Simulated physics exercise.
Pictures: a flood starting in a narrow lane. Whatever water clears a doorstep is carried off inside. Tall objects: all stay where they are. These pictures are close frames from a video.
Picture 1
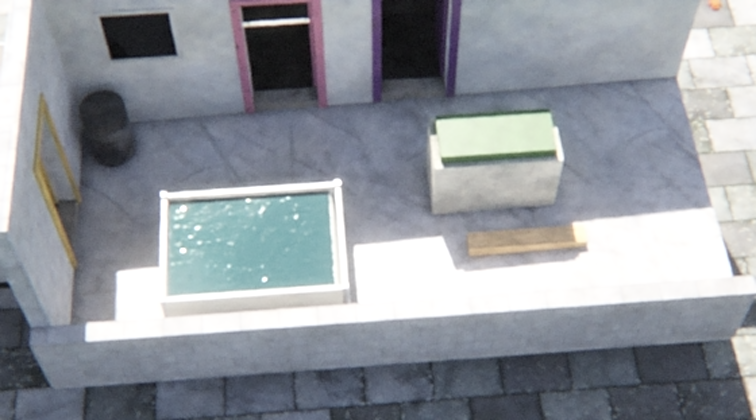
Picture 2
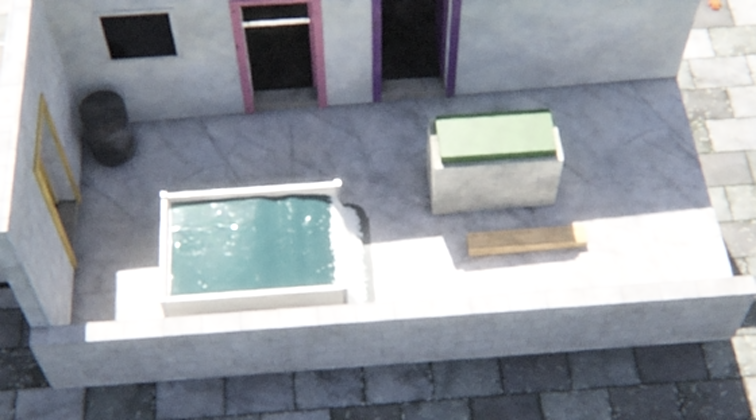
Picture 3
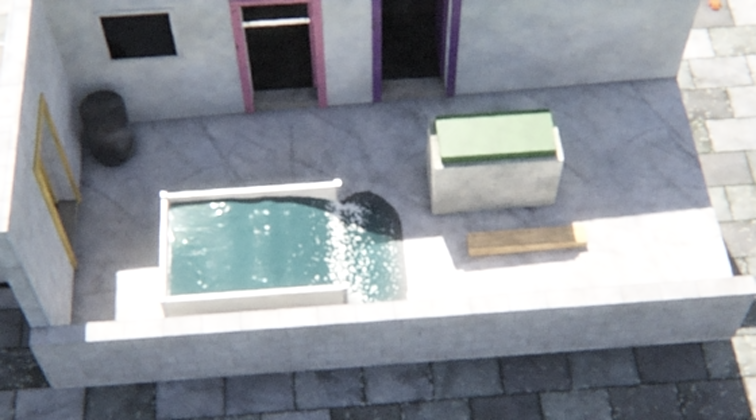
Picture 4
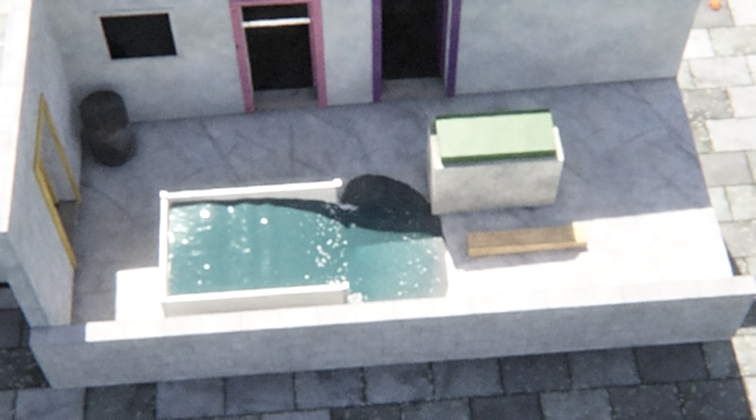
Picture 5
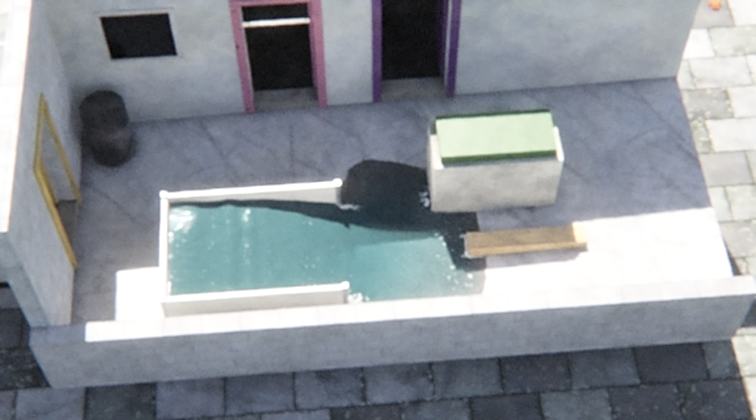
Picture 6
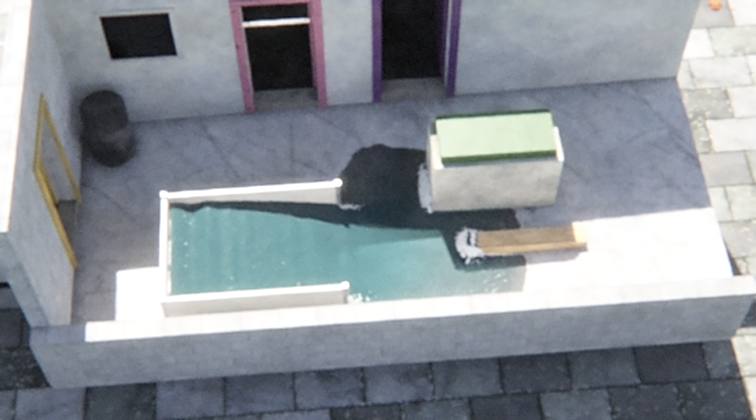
We see a walled courtyard with an open tank of water; its right side gives way and water pours out, spreading rightward across the paved floor, past the green-topped block and around the near end of a wooden plank.
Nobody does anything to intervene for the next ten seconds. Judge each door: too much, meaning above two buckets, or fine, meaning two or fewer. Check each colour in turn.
Pink door: Fine, purple door: Fine, yellow door: Fine.
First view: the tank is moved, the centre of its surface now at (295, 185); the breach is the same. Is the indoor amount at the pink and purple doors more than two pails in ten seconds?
Result - pink undershoots, purple overshoots.
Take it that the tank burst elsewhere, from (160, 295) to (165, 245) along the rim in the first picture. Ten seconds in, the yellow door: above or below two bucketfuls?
Note: Yellow door admits more.
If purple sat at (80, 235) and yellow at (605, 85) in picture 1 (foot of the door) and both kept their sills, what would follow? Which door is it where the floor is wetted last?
The purple-painted one, I'd say.
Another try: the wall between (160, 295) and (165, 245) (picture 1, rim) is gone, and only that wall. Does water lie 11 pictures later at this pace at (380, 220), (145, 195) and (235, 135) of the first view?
First kept bare, second soaked through, third kept bare.
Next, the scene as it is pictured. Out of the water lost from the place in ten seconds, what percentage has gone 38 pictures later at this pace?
Share gone by then: About 90 %.
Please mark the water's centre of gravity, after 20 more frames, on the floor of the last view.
I'd put it at around (417, 243).
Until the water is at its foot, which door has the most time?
The door marked yellow.
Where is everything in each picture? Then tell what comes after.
The first picture shows the open tank at (253, 244) is whole and still.
In the second picture, water pours out at (340, 256) and has run to (343, 208).
In the third picture, water pours out at (340, 257) and has run to (365, 198).
In the fourth picture, water pours out at (340, 257) and has run to (415, 198).
In the fifth picture, water pours out at (340, 258) and has run to (468, 213).
In the sixth picture, the front is at (511, 217), out from the gap at (340, 258).
A moment on, water covers 35 % of the floor; the pink door not reached, the purple door wet at the sill, nothing in, the yellow door not reached.
Next, water covers 50 % of the floor; the pink door not reached, the purple door under two buckets in, the yellow door not reached.
Then, water covers 70 % of the floor; the pink door wet at the sill, nothing in, the purple door under two buckets in, the yellow door not reached.
Later, water covers 85 % of the floor; the pink door wet at the sill, nothing in, the purple door under two buckets in, the yellow door wet at the sill, nothing in.
In the end, water covers 75 % of the floor; the pink door wet at the sill, nothing in, the purple door under two buckets in, the yellow door wet at the sill, nothing in.
